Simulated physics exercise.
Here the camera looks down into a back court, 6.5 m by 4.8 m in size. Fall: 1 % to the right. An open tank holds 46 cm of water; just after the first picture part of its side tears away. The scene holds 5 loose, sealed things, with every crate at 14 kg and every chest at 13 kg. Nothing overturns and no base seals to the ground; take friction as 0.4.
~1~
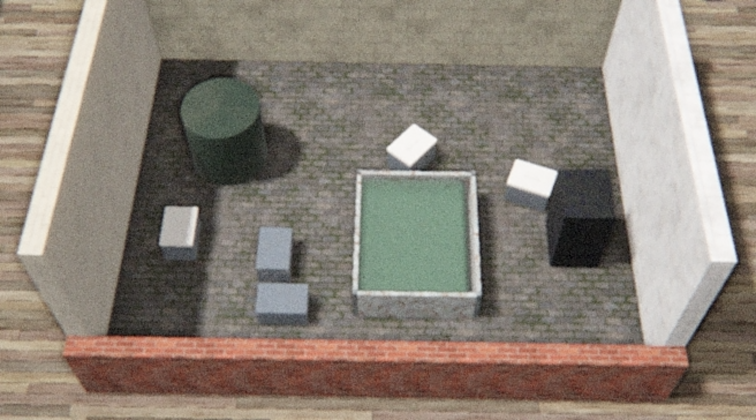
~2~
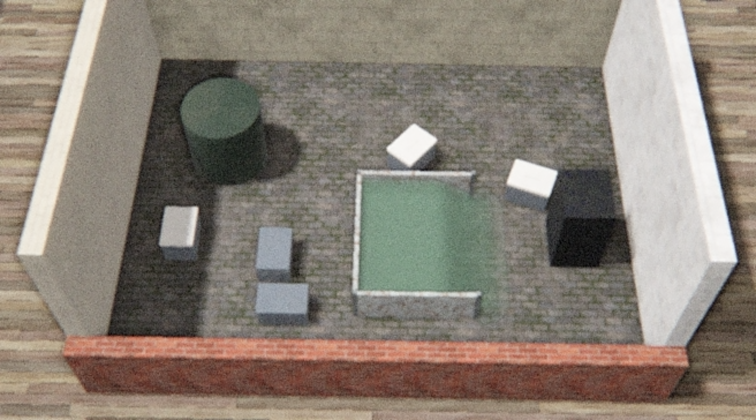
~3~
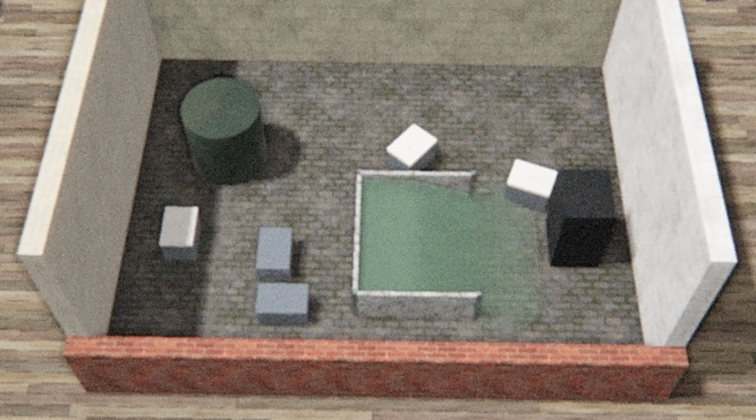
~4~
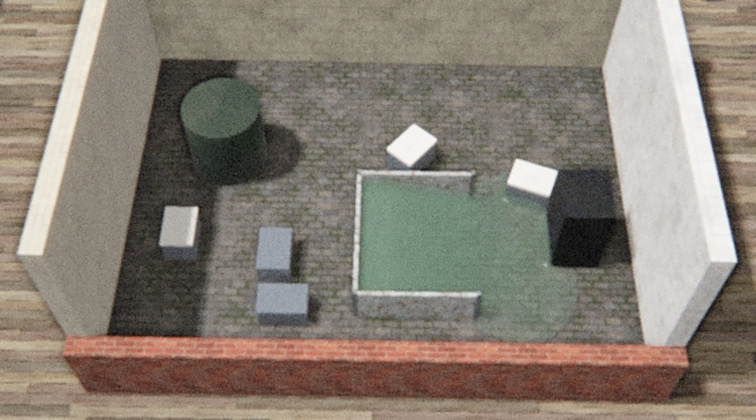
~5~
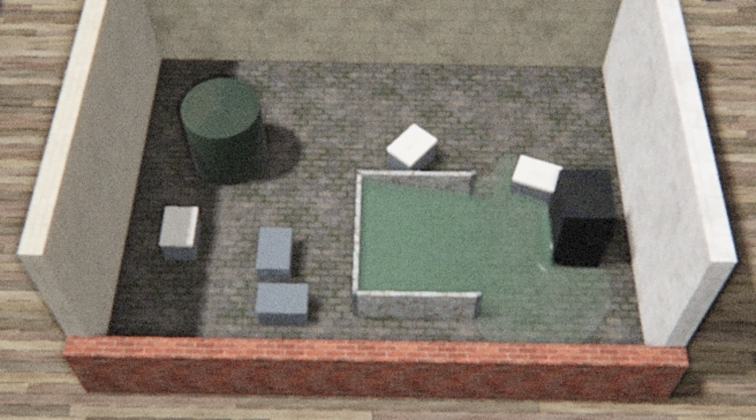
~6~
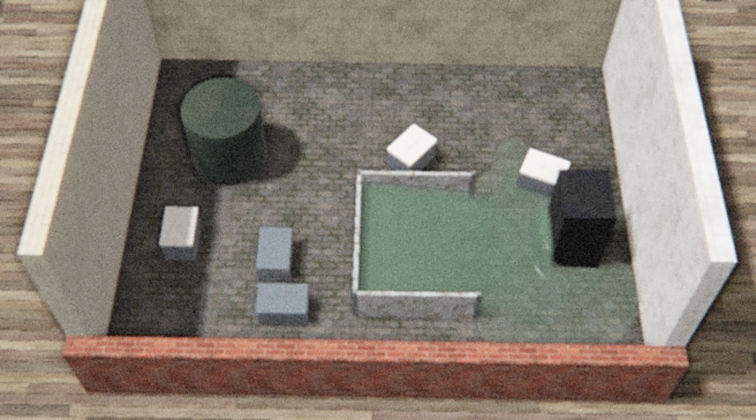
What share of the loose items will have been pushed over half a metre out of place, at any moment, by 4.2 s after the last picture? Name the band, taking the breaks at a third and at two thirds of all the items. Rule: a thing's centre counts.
I expect that share to be quite small, below a third.
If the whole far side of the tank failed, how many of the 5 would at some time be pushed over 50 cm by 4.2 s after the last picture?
1.
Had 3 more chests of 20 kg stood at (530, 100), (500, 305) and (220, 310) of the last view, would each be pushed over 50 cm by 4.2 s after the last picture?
First goes beyond, second goes beyond, third stays inside.
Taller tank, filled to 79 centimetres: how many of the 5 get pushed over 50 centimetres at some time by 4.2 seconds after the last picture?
Then it comes to 1.
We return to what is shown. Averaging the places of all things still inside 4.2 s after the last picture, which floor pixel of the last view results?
Centre of the remaining things: Roughly (319, 211).
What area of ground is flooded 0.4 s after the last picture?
My estimate is roughly 8.0 m2.
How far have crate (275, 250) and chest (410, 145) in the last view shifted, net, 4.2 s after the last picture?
Distances: 0 cm; 0 cm.
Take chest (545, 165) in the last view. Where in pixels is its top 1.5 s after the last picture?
My estimate: Around (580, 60).
Then, 0.4 s after the last picture 1 of 5 are over 50 cm from their spots; 0 afloat.
Then, 1.5 s after the last picture 1 of 5 are over 50 cm from their spots; 0 afloat.
Then, 2.8 s after the last picture 1 of 5 are over 50 cm from their spots; 1 afloat.
Then, 4.2 s after the last picture 1 of 5 are over 50 cm from their spots, and 1 have been at some point; 0 afloat.
